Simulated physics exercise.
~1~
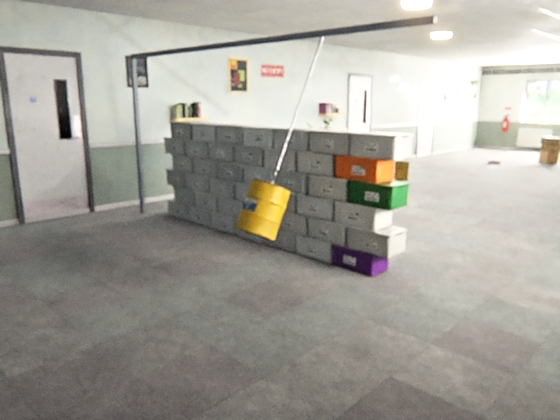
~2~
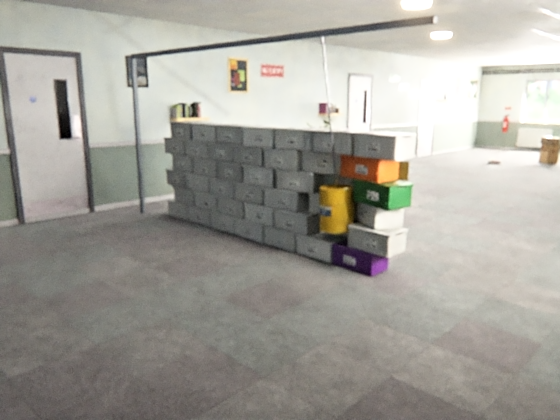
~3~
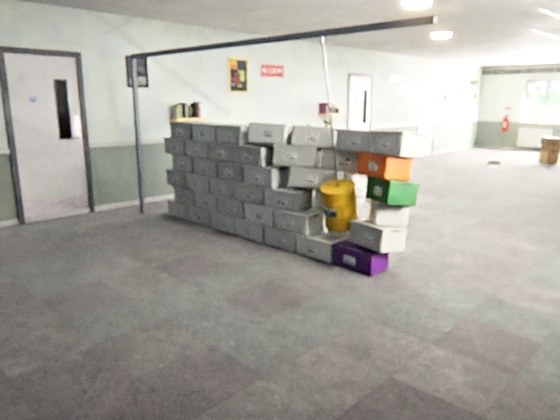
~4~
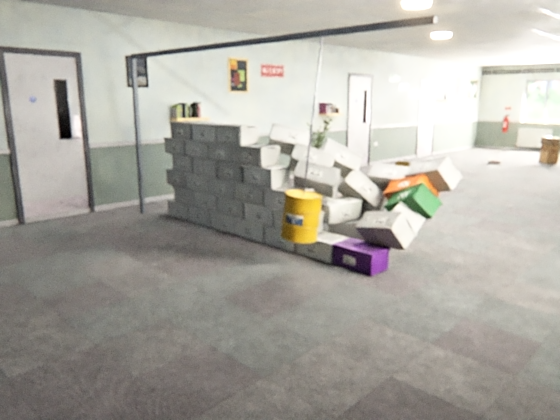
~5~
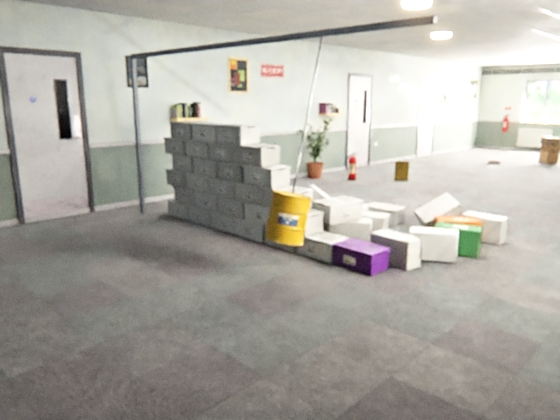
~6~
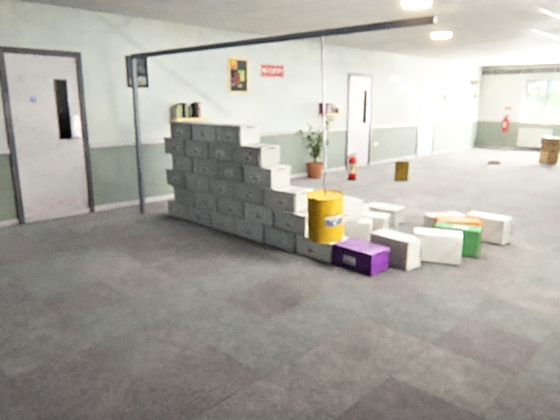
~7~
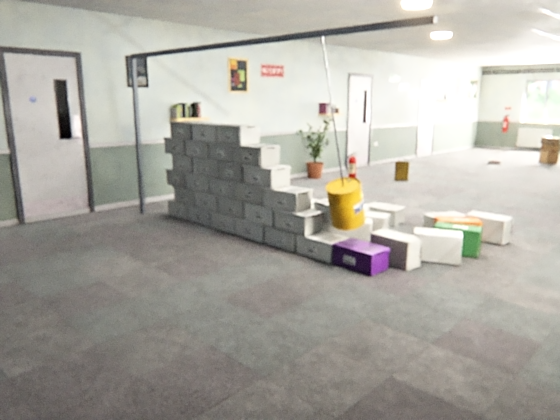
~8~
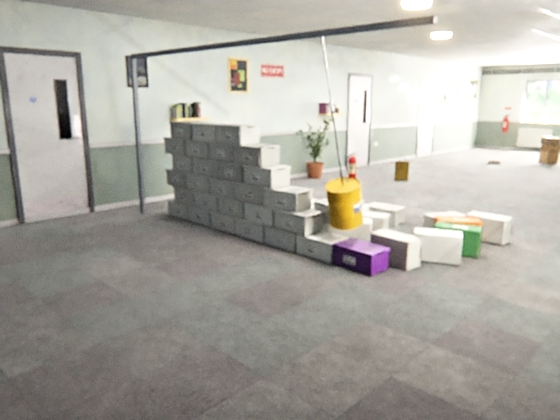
In a hallway, a swinging yellow drum knocks down the right end of a box wall.
